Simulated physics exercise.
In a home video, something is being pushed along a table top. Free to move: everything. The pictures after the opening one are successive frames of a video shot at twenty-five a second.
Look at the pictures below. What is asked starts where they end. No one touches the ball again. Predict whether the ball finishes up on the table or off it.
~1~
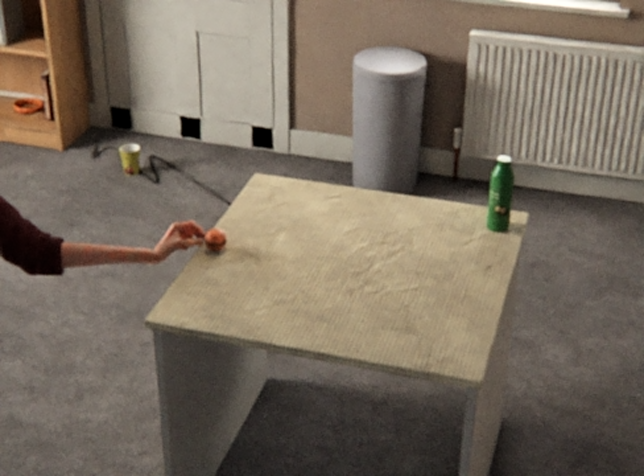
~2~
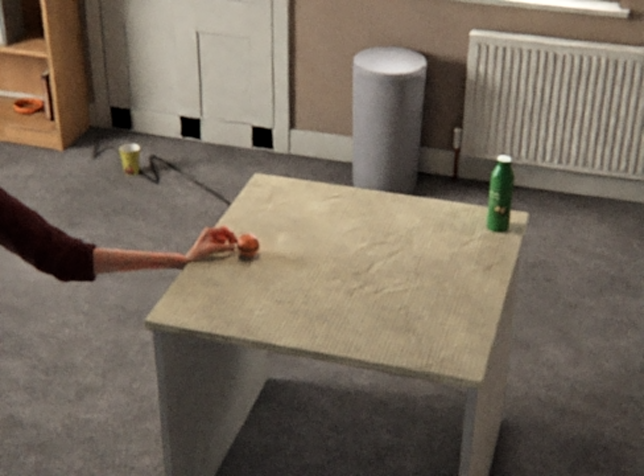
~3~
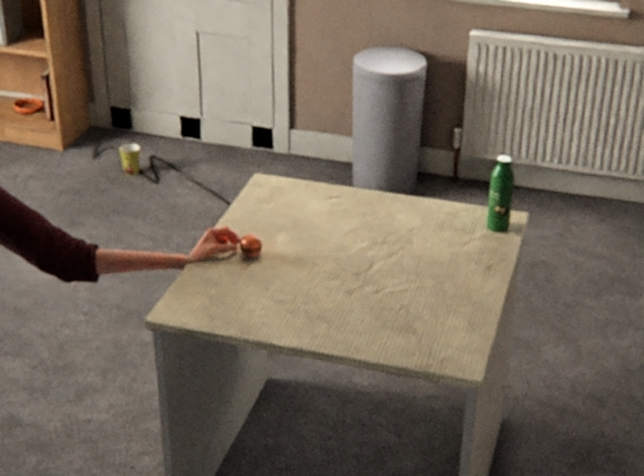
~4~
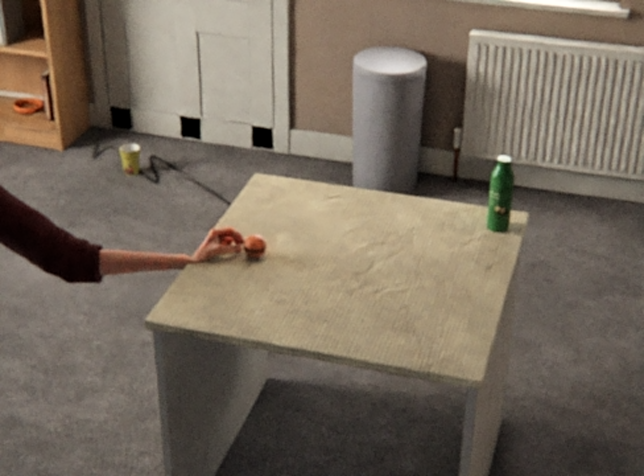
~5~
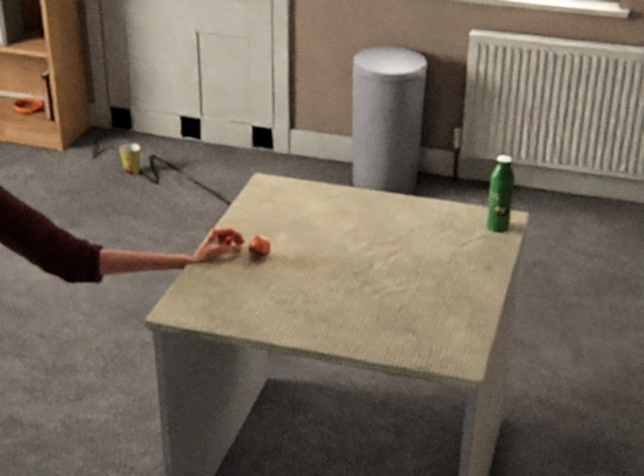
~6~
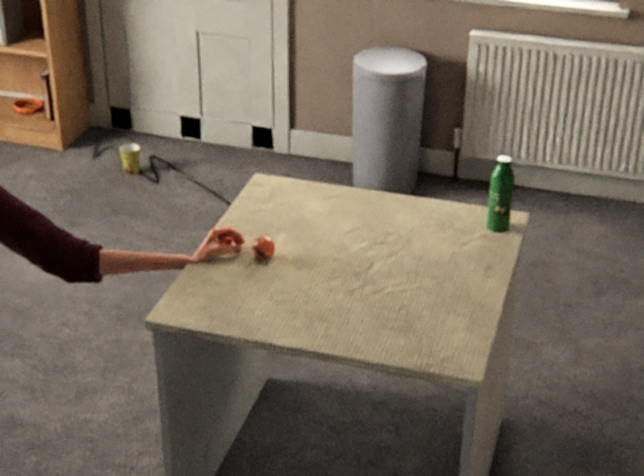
It will end up on the table.
Then, 0.10 s later than the last frame, orange ball moved about its own width near (273, 249).
Then, 0.30 s later than the last frame, orange ball moved about its own width near (290, 252).
Then, 0.60 s later than the last frame, orange ball moved well along near (306, 254).
When it is over, moved from the start, orange ball. End places, in pixels of the last picture, orange ball near (312, 255).
